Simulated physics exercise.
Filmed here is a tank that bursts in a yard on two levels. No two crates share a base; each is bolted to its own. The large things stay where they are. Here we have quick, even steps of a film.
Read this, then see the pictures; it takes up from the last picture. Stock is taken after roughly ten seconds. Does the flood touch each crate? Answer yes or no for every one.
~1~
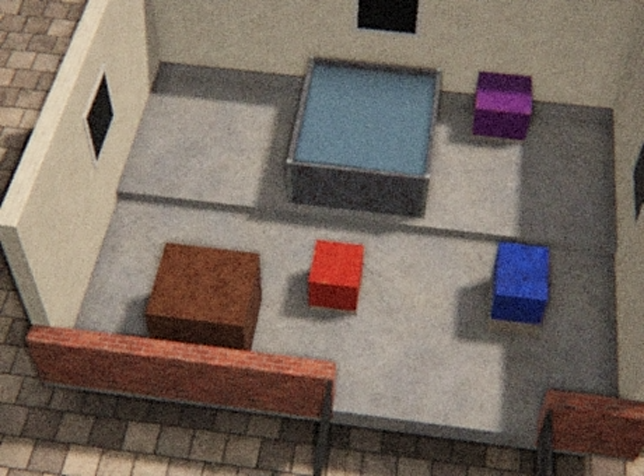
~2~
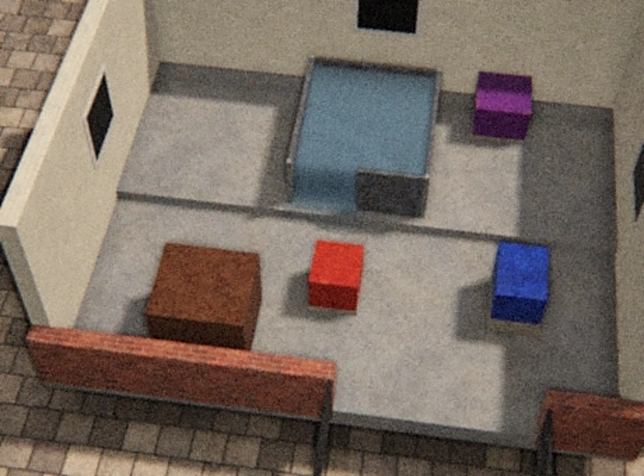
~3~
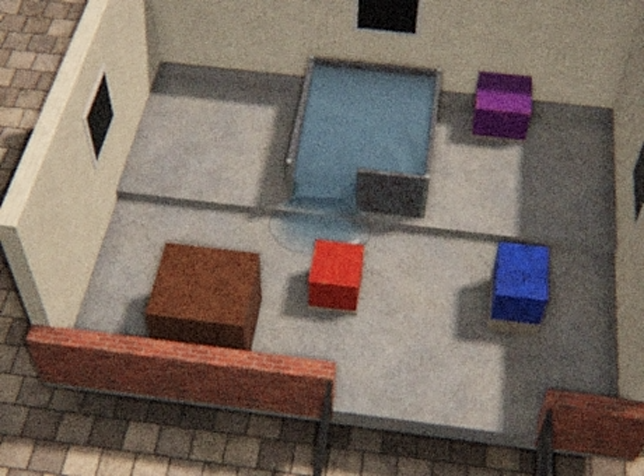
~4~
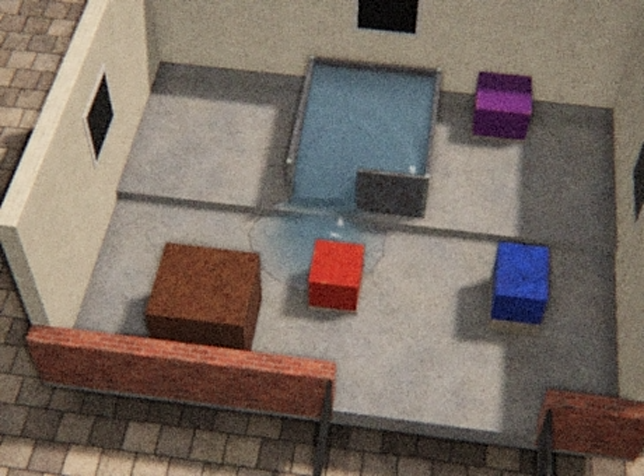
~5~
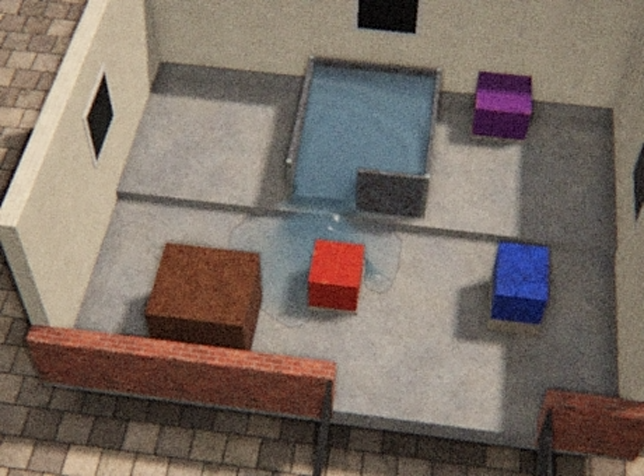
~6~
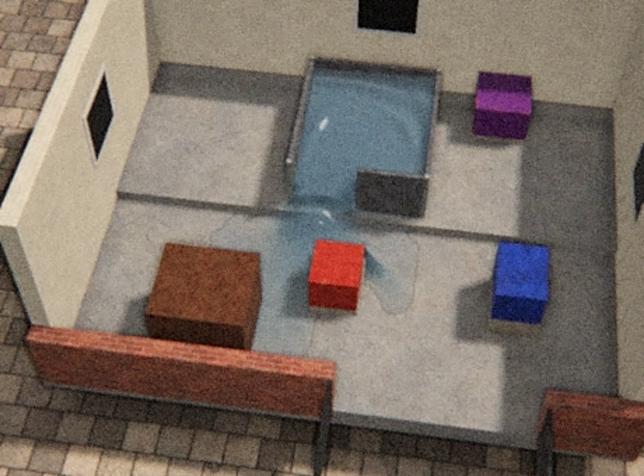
Blue crate: No; purple crate: No; red crate: Yes.
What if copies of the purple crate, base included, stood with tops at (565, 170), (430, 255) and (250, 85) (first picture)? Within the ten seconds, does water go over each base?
Well, the first one stays clear of it, the next one gets caught, and the final one stays clear of it.
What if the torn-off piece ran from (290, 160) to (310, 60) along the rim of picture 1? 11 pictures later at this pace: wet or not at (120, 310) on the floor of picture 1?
Status of the point: Soaked.
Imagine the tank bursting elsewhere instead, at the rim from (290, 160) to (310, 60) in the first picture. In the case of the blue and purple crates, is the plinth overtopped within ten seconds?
Log: Blue crate stays clear; purple crate is doused.
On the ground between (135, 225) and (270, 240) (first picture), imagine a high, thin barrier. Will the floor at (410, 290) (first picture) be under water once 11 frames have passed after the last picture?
There: Under water.
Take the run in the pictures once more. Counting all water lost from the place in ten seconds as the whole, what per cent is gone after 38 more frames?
Somewhere around 25 per cent, I'd say.
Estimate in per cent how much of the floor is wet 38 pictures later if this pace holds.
Near 65 in a hundred.
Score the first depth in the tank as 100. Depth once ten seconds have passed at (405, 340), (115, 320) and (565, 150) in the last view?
In order: Roughly 8, 12 and 0 in a hundred.
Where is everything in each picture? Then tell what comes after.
The first picture shows the open tank at (367, 119) is whole and still.
In the second picture, the front is at (357, 218), out from the gap at (325, 193).
In the third picture, water pours out at (325, 194) and has run to a hidden place.
In the fourth picture, water pours out at (324, 194) and has run to (302, 286).
In the fifth picture, water pours out at (325, 194) and has run to (282, 317).
In the sixth picture, water pours out at (325, 194) and has run to a hidden place.
A moment on, water covers 25 % of the floor; the blue crate water round its plinth, the purple crate not reached, the red crate water round its plinth.
Next, water covers 40 % of the floor; the blue crate water round its plinth, the purple crate not reached, the red crate water round its plinth.
Then, water covers 60 % of the floor; the blue crate water round its plinth, the purple crate not reached, the red crate water round its plinth.
Later, water covers 65 % of the floor; the blue crate water round its plinth, the purple crate not reached, the red crate water round its plinth.
In the end, water covers 65 % of the floor; the blue crate stayed above the water, the purple crate stayed above the water, the red crate was topped.
